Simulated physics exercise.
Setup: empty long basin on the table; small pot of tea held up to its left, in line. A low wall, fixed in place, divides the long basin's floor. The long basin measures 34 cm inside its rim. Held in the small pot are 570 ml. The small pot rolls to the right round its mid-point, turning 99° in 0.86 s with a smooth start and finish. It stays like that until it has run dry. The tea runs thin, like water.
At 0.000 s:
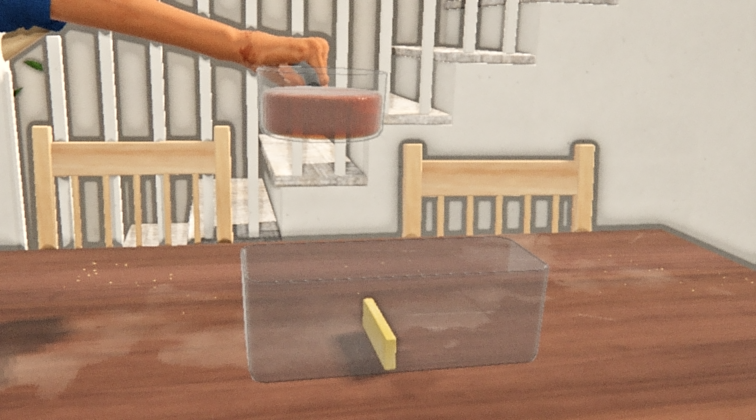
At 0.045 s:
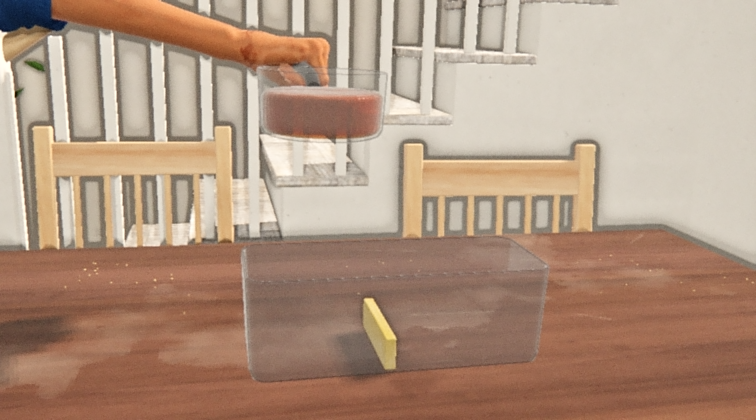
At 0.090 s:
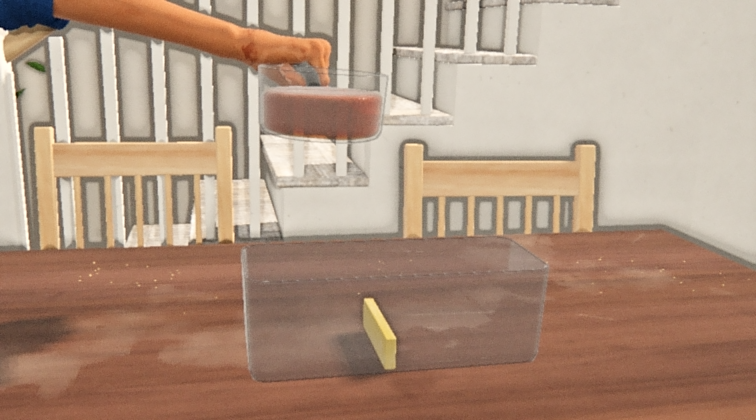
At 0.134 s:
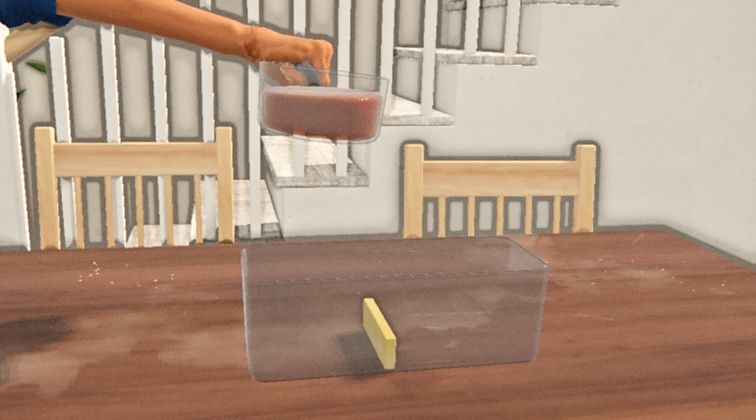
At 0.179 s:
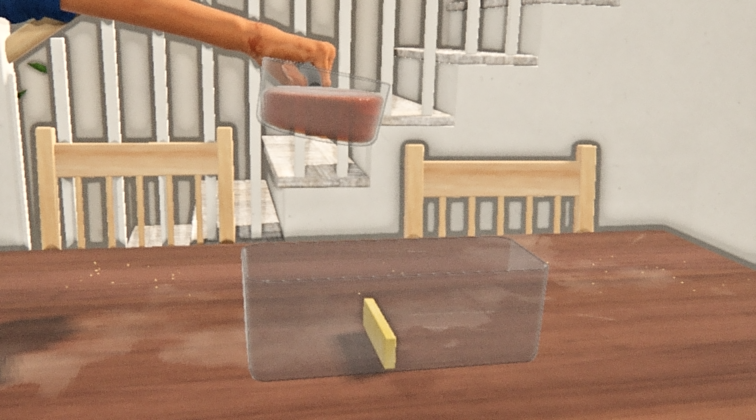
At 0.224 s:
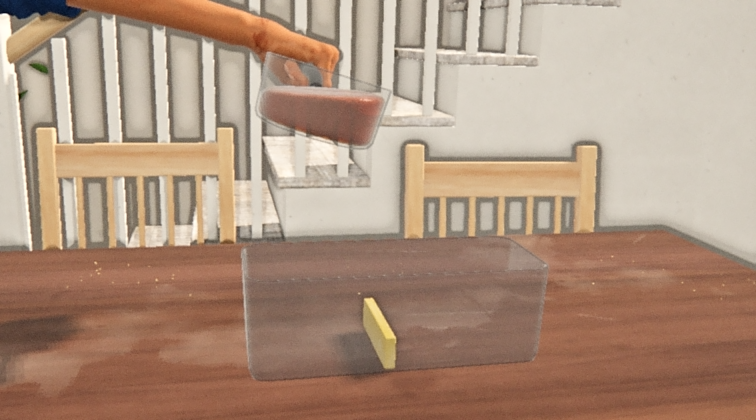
In the video, a hand holds a small clear container of reddish-brown liquid above an empty transparent basin with a low yellow wall inside on a wooden table, and the container gradually tilts to the right.
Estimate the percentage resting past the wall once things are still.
I would say roughly 89 percent.
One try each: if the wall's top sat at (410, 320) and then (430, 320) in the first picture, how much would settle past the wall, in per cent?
In turn about 70 and 45 per cent.
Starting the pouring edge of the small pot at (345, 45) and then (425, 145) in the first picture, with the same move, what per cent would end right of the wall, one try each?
Some 75 and 95 per cent, in that order.
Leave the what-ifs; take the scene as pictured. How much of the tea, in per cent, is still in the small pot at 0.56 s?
I'd estimate some 54 % remains.
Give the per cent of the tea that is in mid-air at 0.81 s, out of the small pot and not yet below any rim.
Estimated airborne part: Roughly 16 per cent.
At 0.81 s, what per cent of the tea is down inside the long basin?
About 72 %.
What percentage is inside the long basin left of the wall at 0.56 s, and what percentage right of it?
Around 0 on the left side and 5 on the right side.
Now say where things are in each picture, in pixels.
It leans 0°; its right rim is at (384, 74); the tea meets the walls at (261, 92) and (380, 94); the long basin's rim runs from (244, 265) to (528, 253); the wall's top is at (379, 319), in the first frame.
It leans 1°; its right rim is at (385, 75); the tea meets the walls at (261, 91) and (380, 94), in the second frame.
It leans 3°; its right rim is at (385, 77); the tea meets the walls at (262, 91) and (380, 94), in the third frame.
It leans 6°; its right rim is at (386, 81); the tea meets the walls at (262, 90) and (380, 95), in the fourth frame.
It leans 10°; its right rim is at (387, 85); the tea meets the walls at (262, 90) and (381, 96), in the fifth frame.
It leans 16°; its right rim is at (388, 92); the tea meets the walls at (262, 90) and (383, 96), in the sixth frame.
By 0.56 s the tilt is 73° and 55 per cent is still to pour, 0 is left of the wall and 5 right of it.
By 0.81 s the tilt is 98° and 12 per cent is still to pour, 3 is left of the wall and 70 right of it.
By 1.08 s the tilt is 99° and 1 per cent is still to pour, 7 is left of the wall and 87 right of it.
By 1.36 s the tilt is 99° and 0 per cent is still to pour, 8 is left of the wall and 89 right of it.
At rest 9 per cent lies left of the wall, 89 right of it and 2 outside.
